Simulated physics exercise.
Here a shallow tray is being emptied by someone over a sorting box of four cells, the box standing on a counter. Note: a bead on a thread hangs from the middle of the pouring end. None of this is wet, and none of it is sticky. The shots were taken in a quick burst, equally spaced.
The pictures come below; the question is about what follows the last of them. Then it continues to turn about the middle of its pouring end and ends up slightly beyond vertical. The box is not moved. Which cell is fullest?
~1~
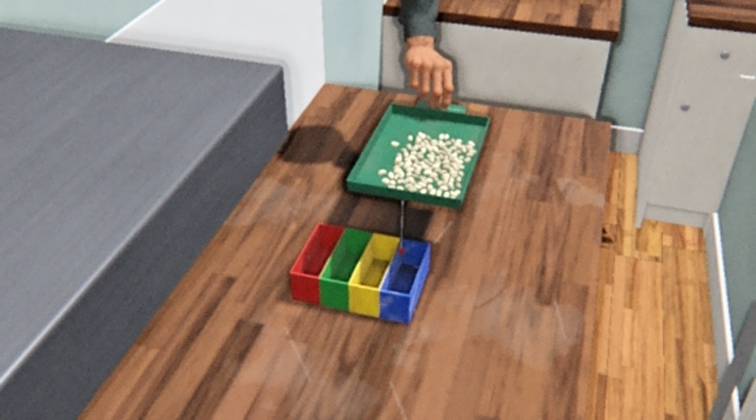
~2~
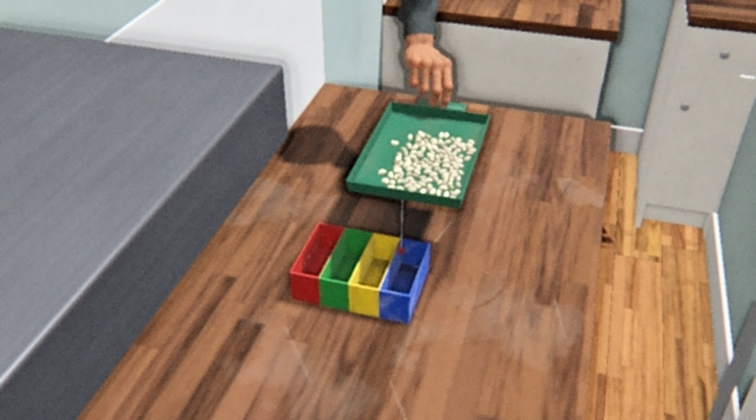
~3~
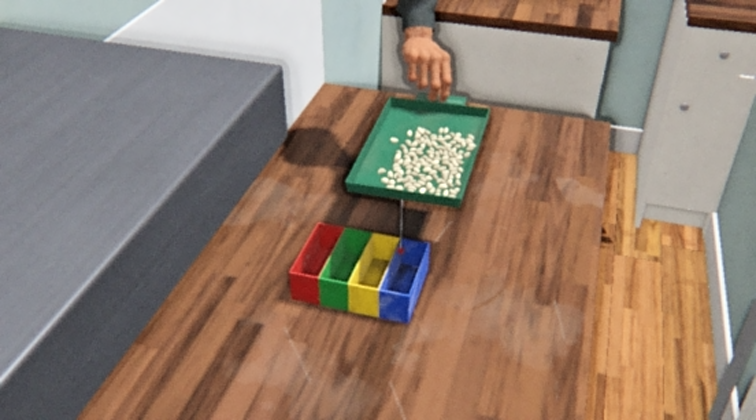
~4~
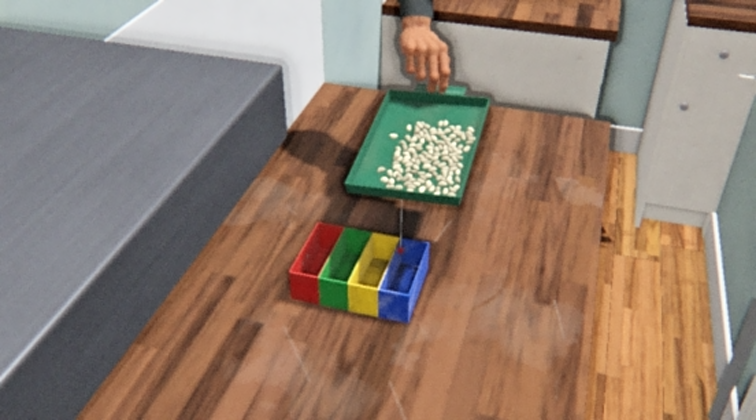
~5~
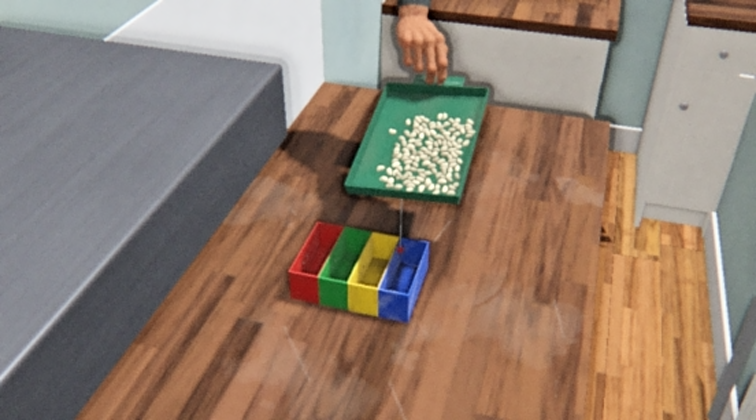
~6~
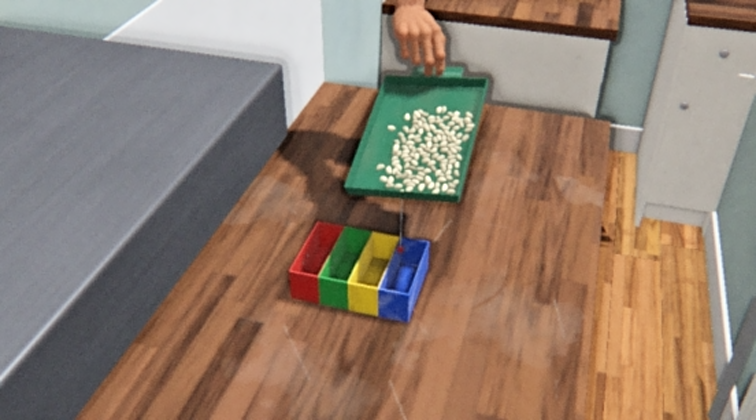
The green cell.
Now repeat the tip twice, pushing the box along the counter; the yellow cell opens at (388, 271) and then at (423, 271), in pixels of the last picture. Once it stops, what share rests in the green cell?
About 40 and 20 per cent respectively.
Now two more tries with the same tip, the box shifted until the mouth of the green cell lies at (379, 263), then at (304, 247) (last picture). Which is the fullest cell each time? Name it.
So the first one goes to the red cell and the second to blue.
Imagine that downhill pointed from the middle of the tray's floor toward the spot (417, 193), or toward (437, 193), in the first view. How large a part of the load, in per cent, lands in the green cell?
About 0 and 0 percent.
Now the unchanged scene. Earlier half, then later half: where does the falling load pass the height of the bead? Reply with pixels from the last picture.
Earlier portion about (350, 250); later portion about (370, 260).
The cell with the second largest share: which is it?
Place 2: That yellow cell.
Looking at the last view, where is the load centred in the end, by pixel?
Around (355, 285).
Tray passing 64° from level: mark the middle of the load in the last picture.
Roughly at (388, 172).
Soon, tray tipped steeply; nearly all on the tray; a stray few falling or outside the box.
A while on, tray tipped past a quarter turn; most on the tray; a small part in the green cell; a stray few in the yellow cell; a stray few in the red cell; a stray few falling or outside the box.
Towards the end, tray tipped past a quarter turn; about half in the green cell; about a third in the yellow cell; a small part in the blue cell; a stray few in the red cell; a small part falling or outside the box.
Finally, tray tipped past a quarter turn; about half in the green cell; about a third in the yellow cell; a small part in the blue cell; a stray few in the red cell; a small part outside the box.
